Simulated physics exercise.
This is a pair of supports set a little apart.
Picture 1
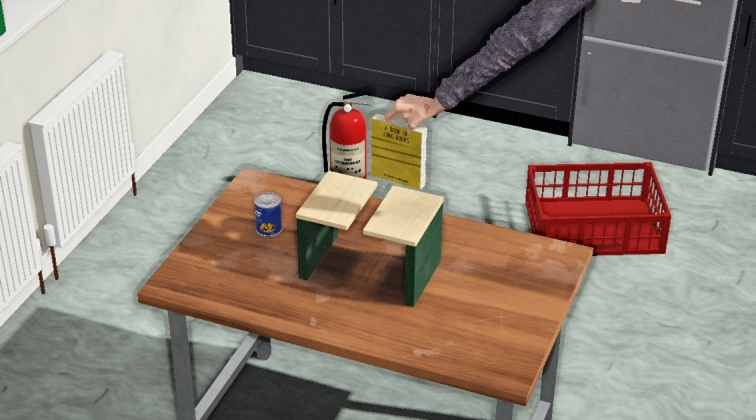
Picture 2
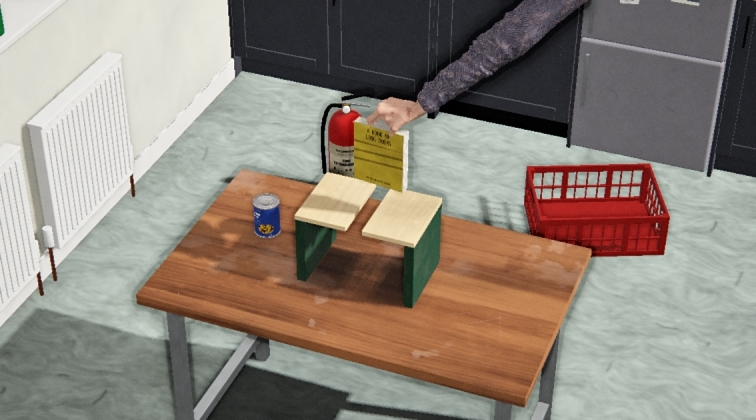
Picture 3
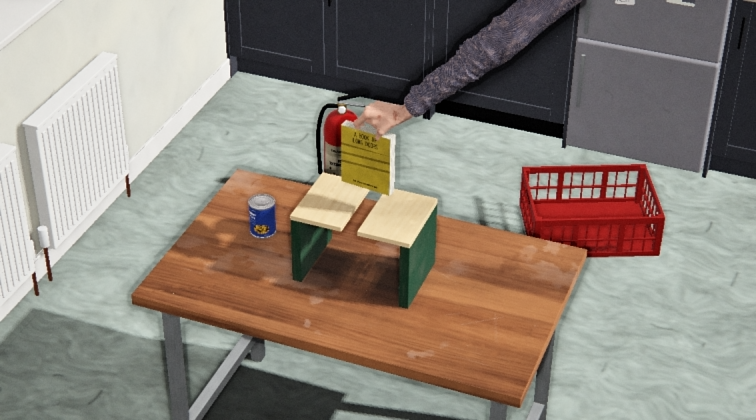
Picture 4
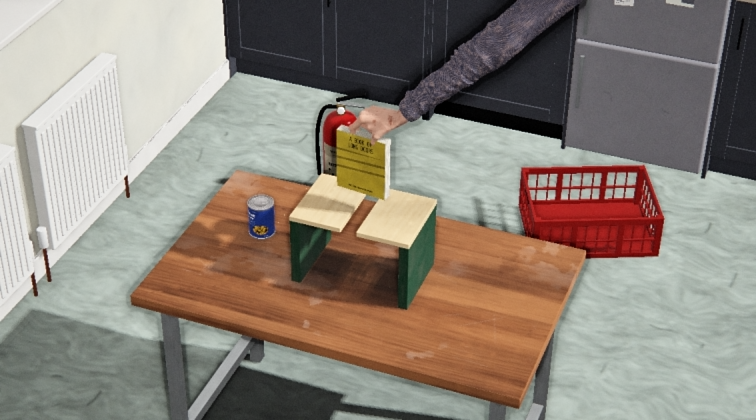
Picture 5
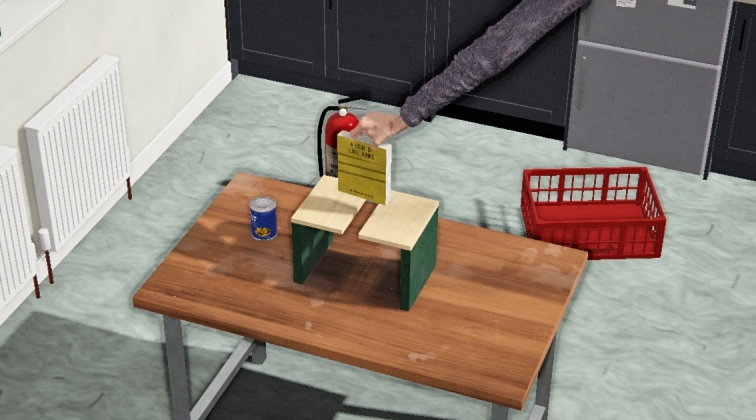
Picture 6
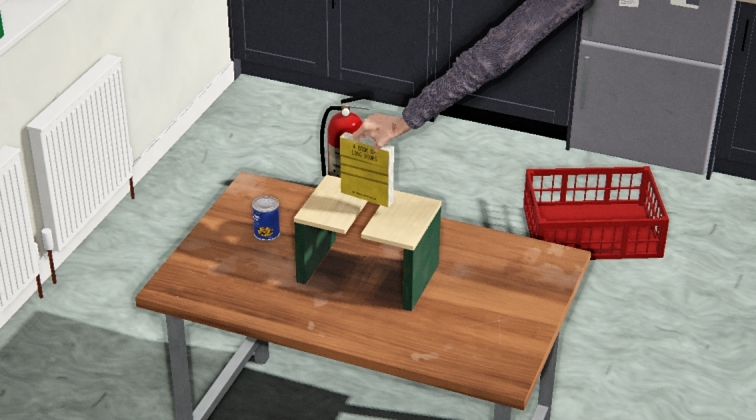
In a kitchen, a hand moves a yellow book leftward from beside a red fire extinguisher to above the gap between two wooden-topped supports on a table, then holds it still there, near a blue tin.
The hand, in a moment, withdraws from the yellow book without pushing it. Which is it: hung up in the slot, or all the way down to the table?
It is kept up.
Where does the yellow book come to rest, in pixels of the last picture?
At about (367, 182).
Then, 0.20 s later than the last frame, yellow book moved a little near (367, 182).
Then, 0.60 s later than the last frame, yellow book resting near (367, 182).
When it is over, moved from the start, yellow book; blue tin as before. End places, in pixels of the last picture, yellow book near (367, 182). The book is caught.
